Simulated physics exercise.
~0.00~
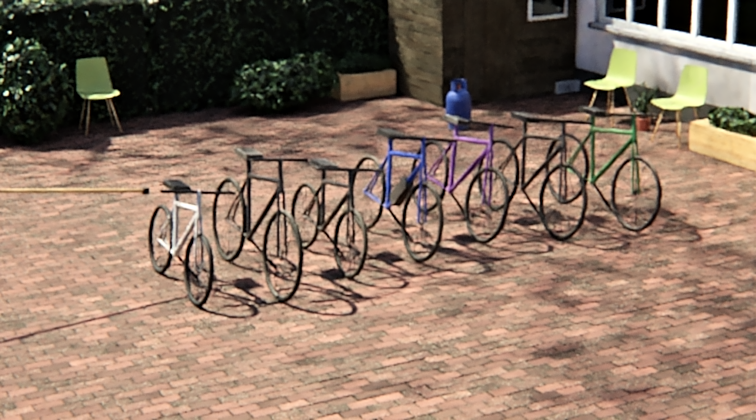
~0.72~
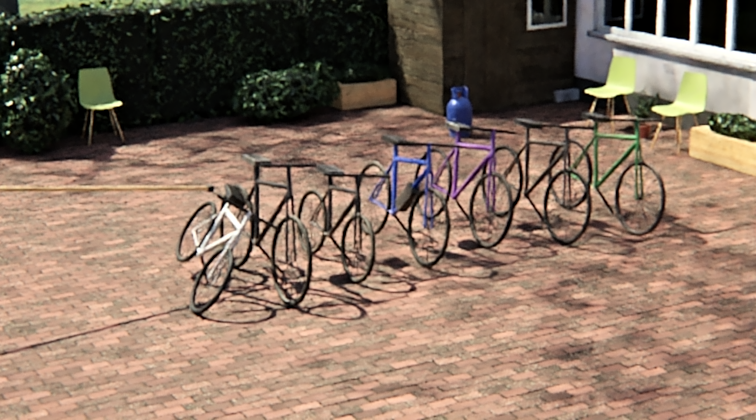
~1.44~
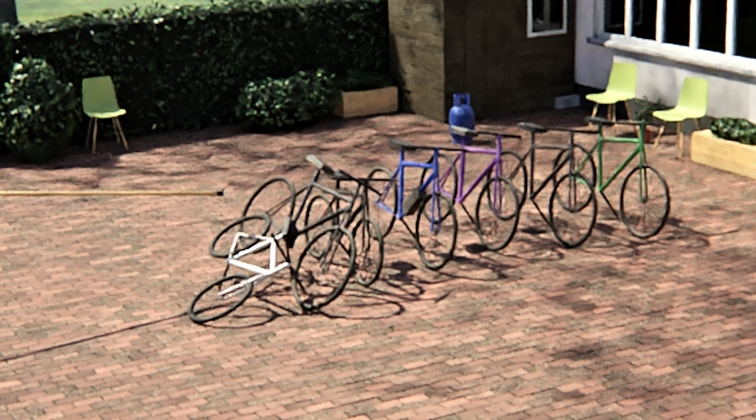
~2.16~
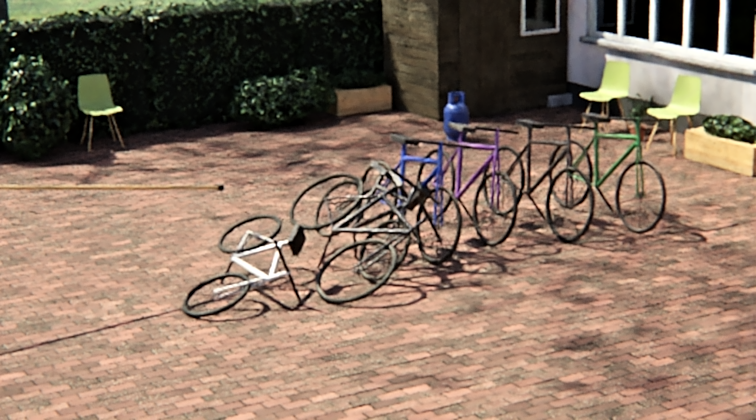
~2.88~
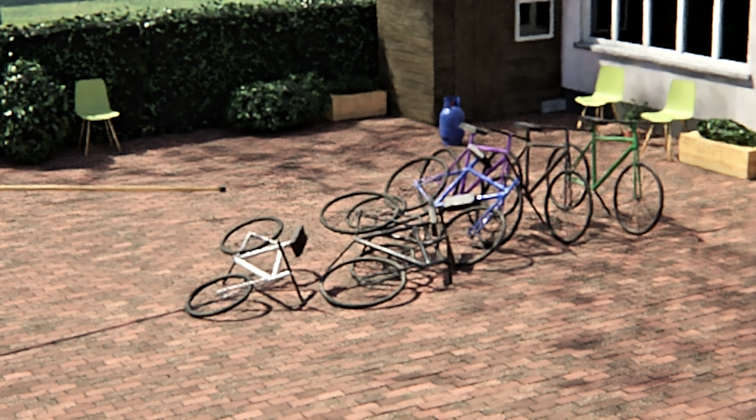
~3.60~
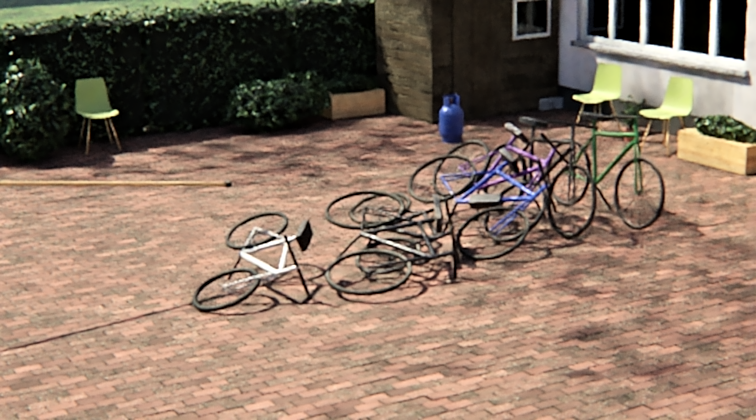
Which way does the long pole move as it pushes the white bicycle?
The pole moves to the right, toward the row of bicycles.
